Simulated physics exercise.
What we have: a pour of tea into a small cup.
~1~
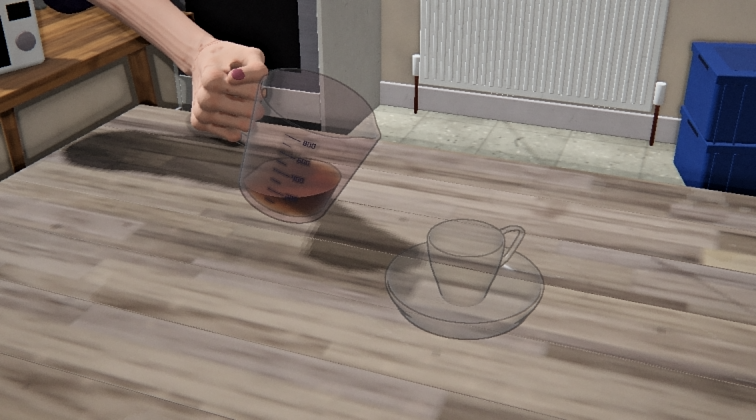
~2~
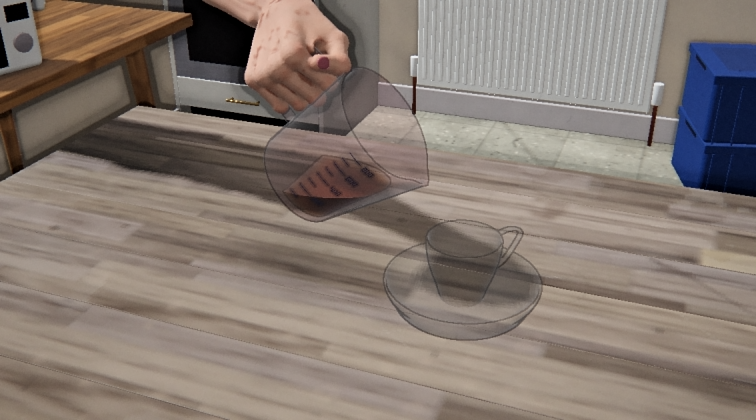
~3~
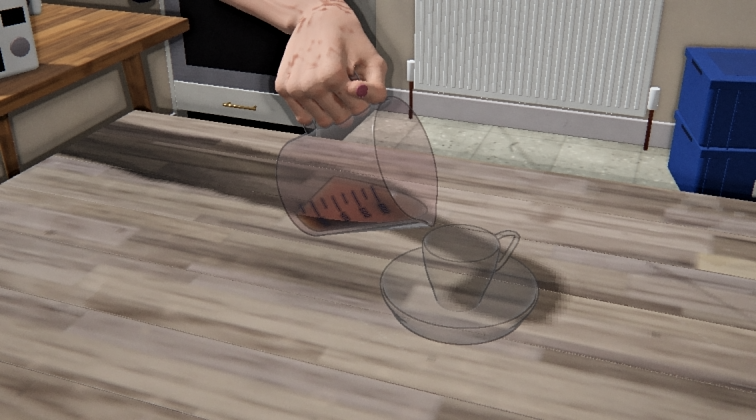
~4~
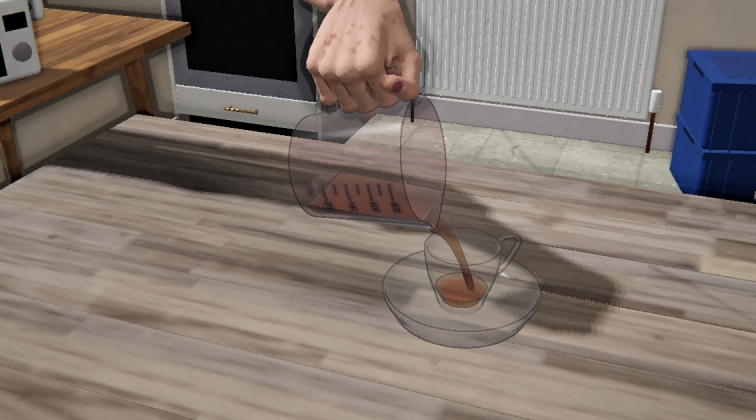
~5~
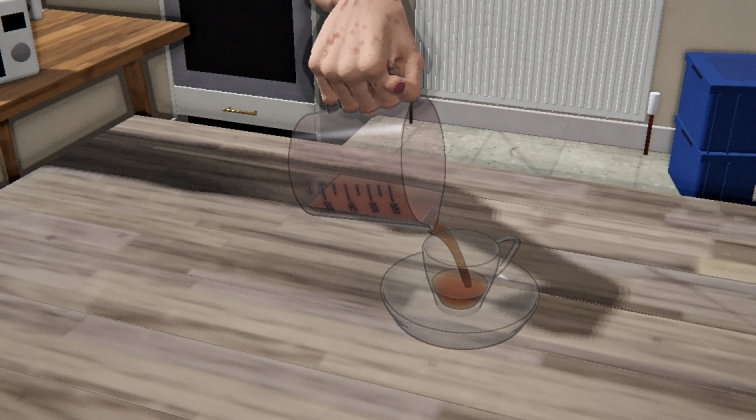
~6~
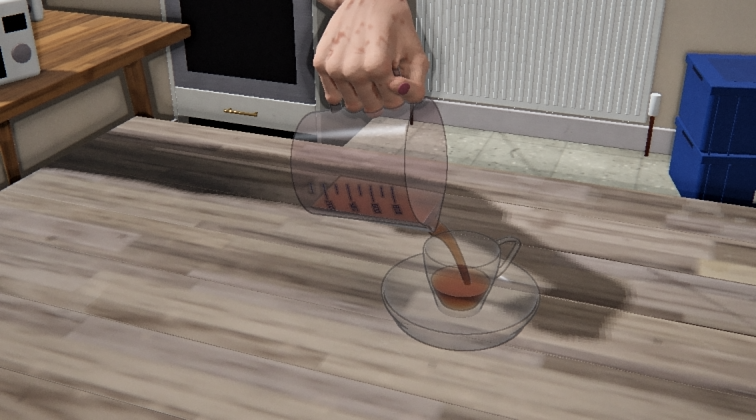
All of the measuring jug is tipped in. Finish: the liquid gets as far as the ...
It gets as far as the cup and no further.
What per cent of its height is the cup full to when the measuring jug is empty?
75 in a hundred.
Soon after, the cup is about two thirds full; the saucer is dry.
Later, the cup is about three quarters full; the saucer is dry.
In the end, the cup is about three quarters full; the saucer is dry.
